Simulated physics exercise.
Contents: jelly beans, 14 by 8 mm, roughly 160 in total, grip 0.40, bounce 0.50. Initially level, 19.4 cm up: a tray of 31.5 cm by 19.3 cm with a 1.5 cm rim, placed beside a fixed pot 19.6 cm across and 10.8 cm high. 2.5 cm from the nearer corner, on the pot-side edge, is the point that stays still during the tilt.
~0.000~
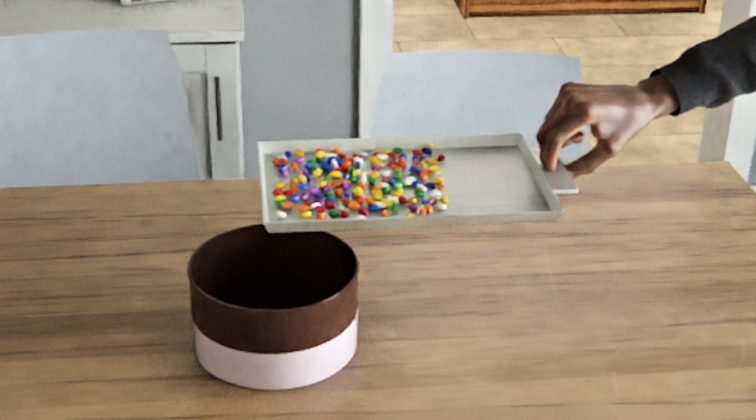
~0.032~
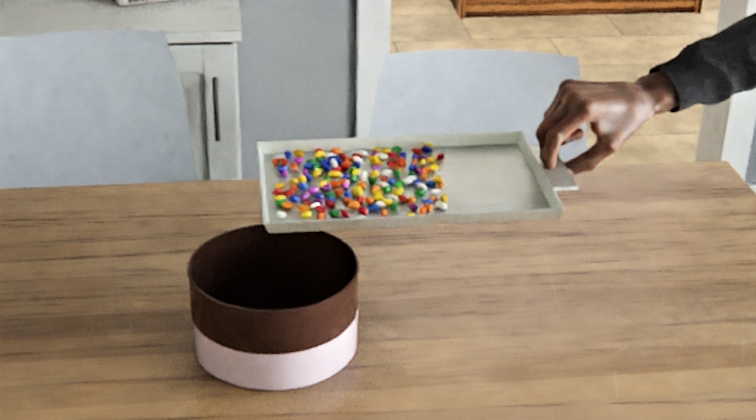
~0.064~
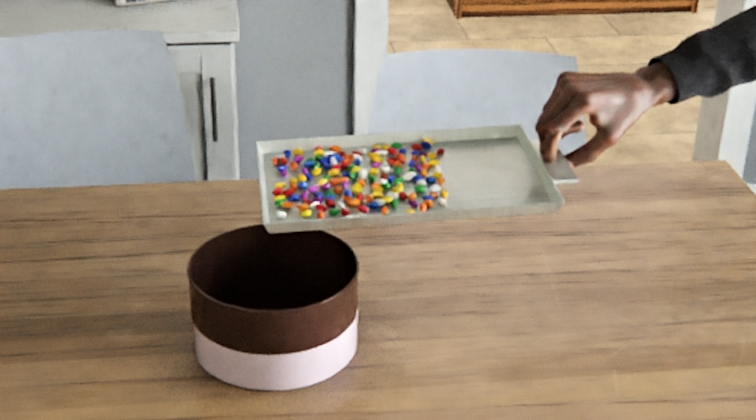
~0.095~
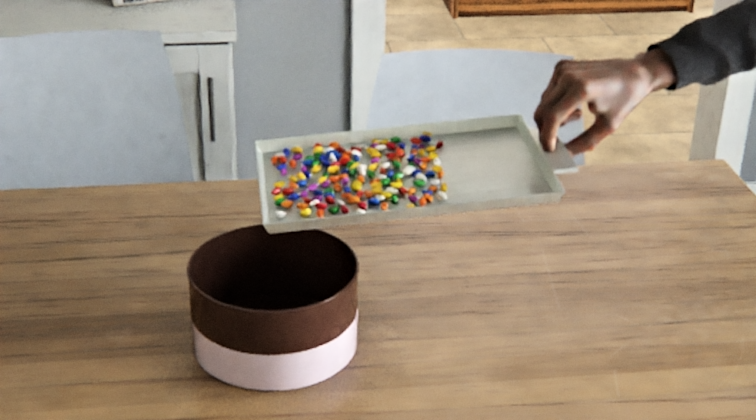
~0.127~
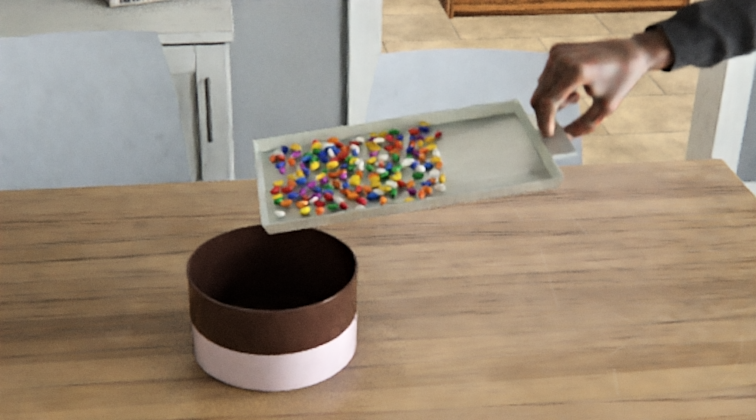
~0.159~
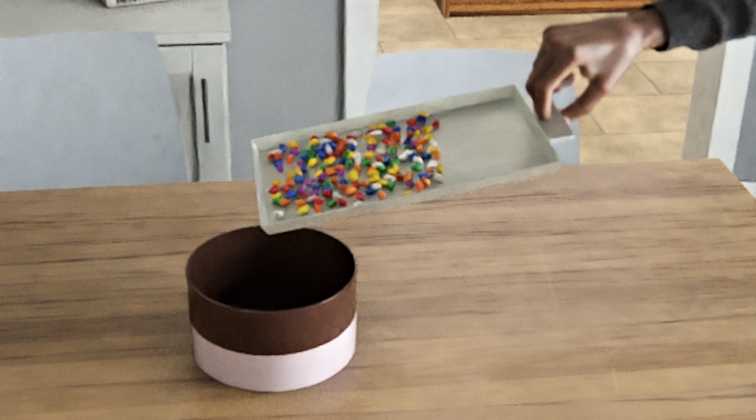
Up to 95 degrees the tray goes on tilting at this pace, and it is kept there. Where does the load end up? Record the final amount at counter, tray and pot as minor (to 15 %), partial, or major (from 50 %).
Final: Counter partial, tray minor, pot major.
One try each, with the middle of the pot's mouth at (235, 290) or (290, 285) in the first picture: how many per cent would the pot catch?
First try about 80 per cent, second try about 50 per cent.
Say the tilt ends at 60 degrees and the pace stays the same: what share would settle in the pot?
Roughly 40 %.
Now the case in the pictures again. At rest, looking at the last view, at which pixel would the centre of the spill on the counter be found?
Roughly at pixel (84, 385) in the last view.
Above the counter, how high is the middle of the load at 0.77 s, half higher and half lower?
Around 16 cm up.
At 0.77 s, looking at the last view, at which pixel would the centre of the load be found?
I reckon close to (229, 229).
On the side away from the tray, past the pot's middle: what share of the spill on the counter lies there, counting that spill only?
I reckon around 100 per cent.
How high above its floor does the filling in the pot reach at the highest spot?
It reaches roughly 1.5 cm.
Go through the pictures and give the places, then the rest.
Tray tilt 0 degrees, front corners at (269, 220) and (558, 209); middle of the pieces at (363, 179); pot at (274, 264), in the first picture.
Tray tilt 0 degrees, front corners at (269, 221) and (558, 206); middle of the pieces at (363, 178), in the second picture.
Tray tilt 2 degrees, front corners at (269, 221) and (558, 200); middle of the pieces at (363, 176), in the third picture.
Tray tilt 4 degrees, front corners at (269, 221) and (558, 190), lowest corner left front; middle of the pieces at (362, 172), in the fourth picture.
Tray tilt 7 degrees, front corners at (268, 222) and (557, 175), lowest corner left front; middle of the pieces at (361, 167), in the fifth picture.
Tray tilt 11 degrees, front corners at (266, 223) and (555, 160), lowest corner left front; middle of the pieces at (359, 161); pot at (272, 265). Its pace works out near 110 degrees a second, in the sixth picture.
Then, at 0.53 s, tilt 52 degrees; the tray holds 100 %, the pot 0 %.
After 0.77 s, tilt 79 degrees; the tray holds 45 %, the pot 15 %.
Then, at 1.13 s, tilt 95 degrees; the tray holds 0 %, the pot 70 %.
In the end, at 2.2 s, counter 30 %, tray 0 %, pot 70 %.
